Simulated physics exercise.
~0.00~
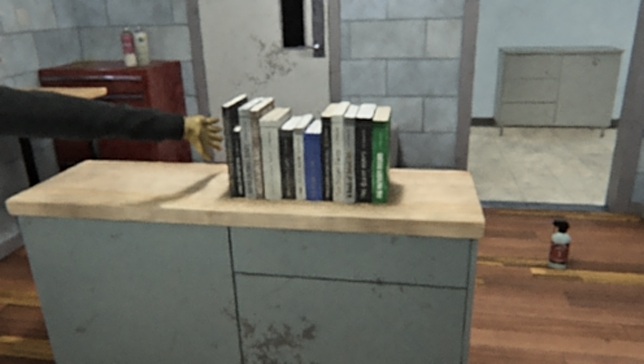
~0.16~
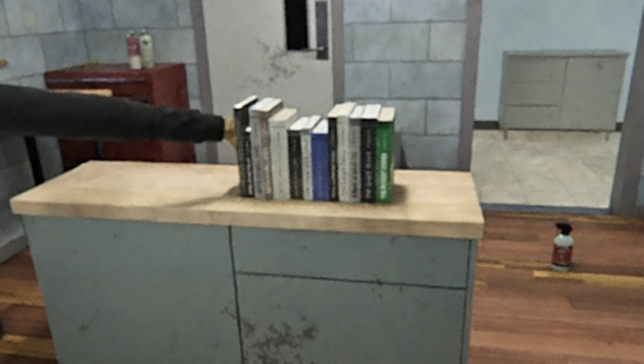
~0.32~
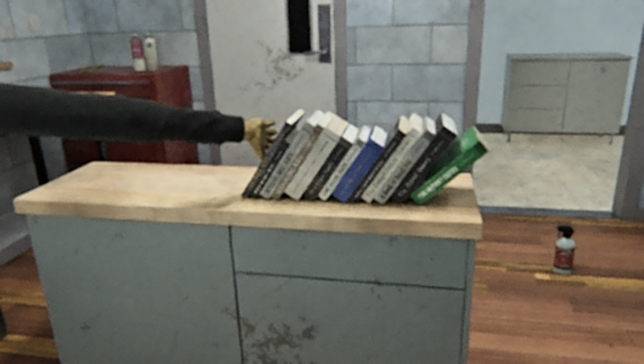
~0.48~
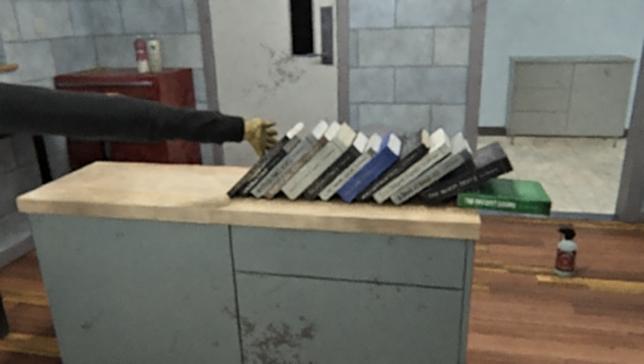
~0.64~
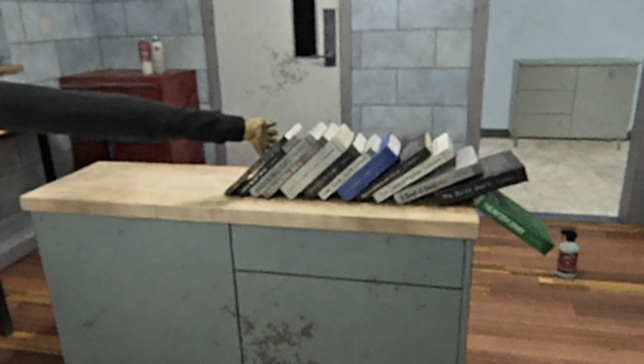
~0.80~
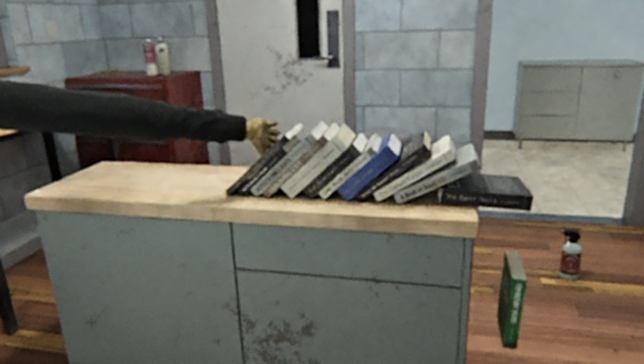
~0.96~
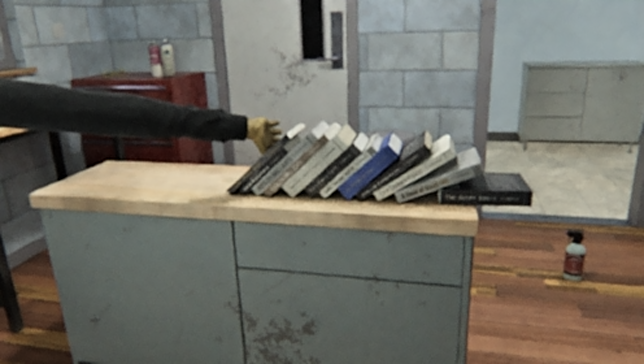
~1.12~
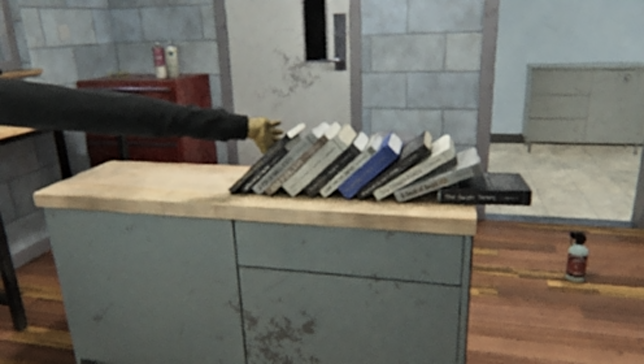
In a room with grey block walls and a wooden floor, seen from in front of a pale-topped grey cabinet, a row of upright books stands without bookends, a blue one near the middle and a green one at the right end. A dark-sleeved arm with a tan glove reaches in from the left and pushes the row. The books tilt rightward together, and the green one tips over the edge, turns and drops out of sight. The dark book beside it settles flat, jutting past the edge, while the others stay leaning on the worktop.
